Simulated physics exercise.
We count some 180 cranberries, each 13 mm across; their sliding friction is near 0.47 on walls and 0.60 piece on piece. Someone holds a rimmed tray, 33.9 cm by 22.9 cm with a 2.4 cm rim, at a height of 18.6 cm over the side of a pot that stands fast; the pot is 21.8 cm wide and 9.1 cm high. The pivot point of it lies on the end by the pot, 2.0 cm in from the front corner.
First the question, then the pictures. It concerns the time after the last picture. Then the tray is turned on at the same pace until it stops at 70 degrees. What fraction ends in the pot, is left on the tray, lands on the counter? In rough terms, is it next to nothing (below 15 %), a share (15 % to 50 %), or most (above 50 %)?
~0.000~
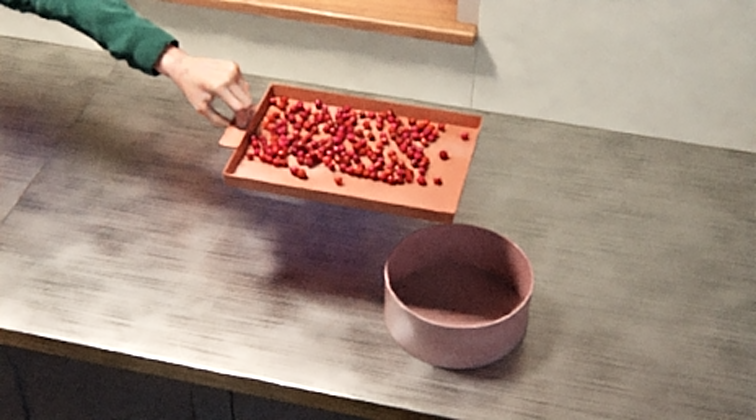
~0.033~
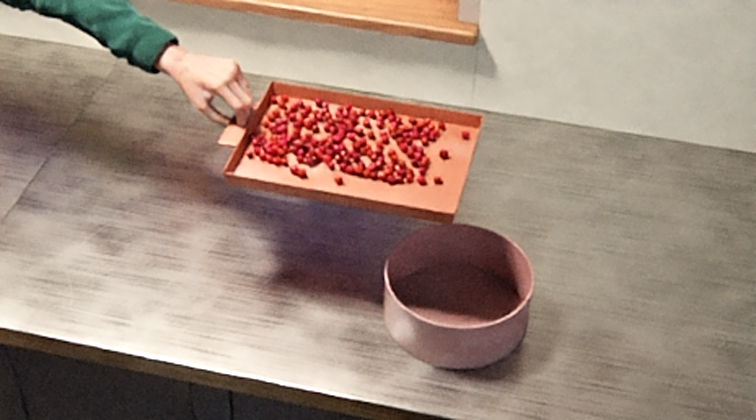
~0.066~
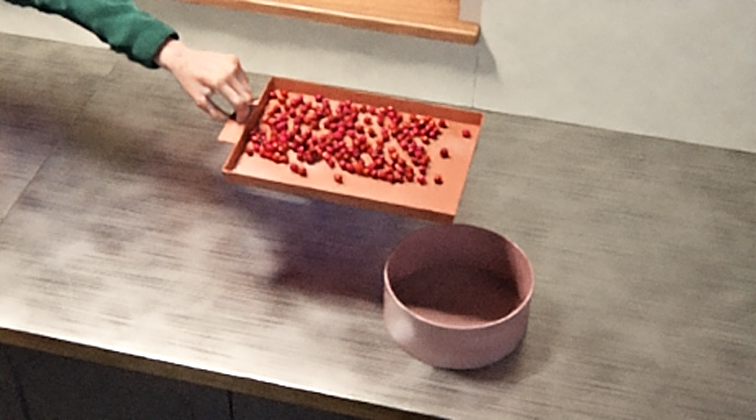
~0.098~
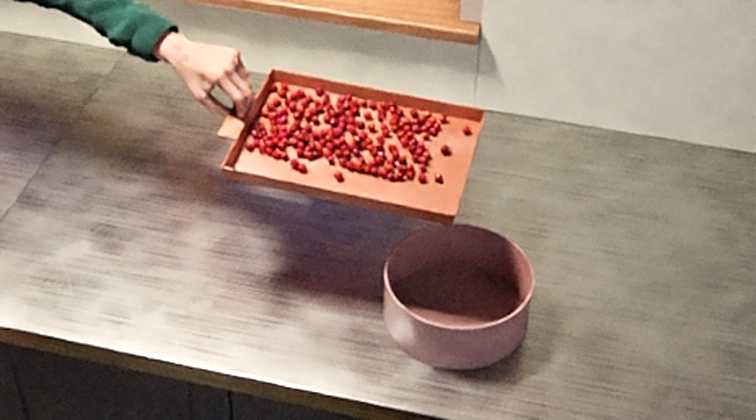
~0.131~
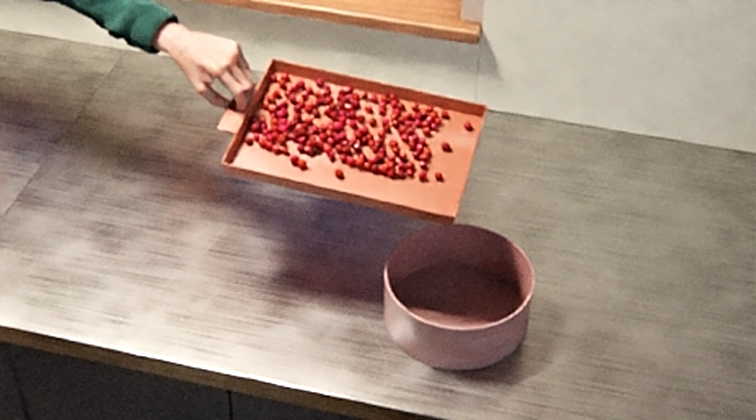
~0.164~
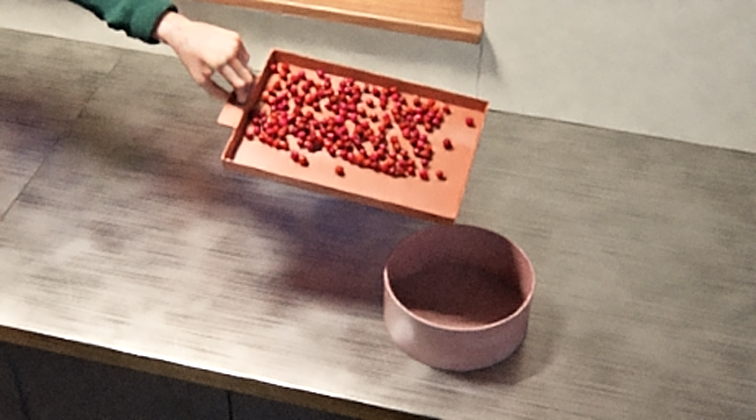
Roughly: Pot: A share, tray: Most, counter: Next to nothing.
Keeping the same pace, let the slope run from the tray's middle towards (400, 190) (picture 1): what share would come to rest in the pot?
55 %.
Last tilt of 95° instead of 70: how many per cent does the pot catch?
Estimate: Roughly 75 percent.
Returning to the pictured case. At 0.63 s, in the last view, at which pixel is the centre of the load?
The middle of the load should be near (391, 174) then.
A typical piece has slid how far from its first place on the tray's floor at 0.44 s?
About 4 cm.
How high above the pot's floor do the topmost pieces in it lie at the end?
2.5 cm.
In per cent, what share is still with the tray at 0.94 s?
Roughly 70 percent of the load, I'd say.
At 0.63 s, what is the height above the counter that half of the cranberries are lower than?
Roughly 26 centimetres, more or less.
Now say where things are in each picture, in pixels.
Tray tilt 0 degrees, front corners at (225, 173) and (453, 211); middle of the pieces at (338, 141); pot at (459, 273), in the first picture.
Tray tilt 0 degrees, front corners at (225, 172) and (453, 212); middle of the pieces at (338, 139), in the second picture.
Tray tilt 2 degrees, front corners at (225, 169) and (453, 212); middle of the pieces at (338, 136), in the third picture.
Tray tilt 4 degrees, front corners at (224, 166) and (453, 213), lowest corner right front; middle of the pieces at (338, 132), in the fourth picture.
Tray tilt 7 degrees, front corners at (224, 162) and (453, 215), lowest corner right front; middle of the pieces at (339, 126), in the fifth picture.
Tray tilt 11 degrees, front corners at (224, 157) and (454, 216), lowest corner right front; middle of the pieces at (340, 121); pot at (460, 274). The tray's pace is about 105 degrees a second, in the sixth picture.
After 0.44 s, tilt 40 degrees; the tray holds 100 %, the pot 0 %.
After 0.63 s, tilt 60 degrees; the tray holds 100 %, the pot 0 %.
After 0.94 s, tilt 70 degrees; the tray holds 70 %, the pot 20 %.
By 1.9 s all is still; pot 35 %, tray 60 %, counter 10 %.
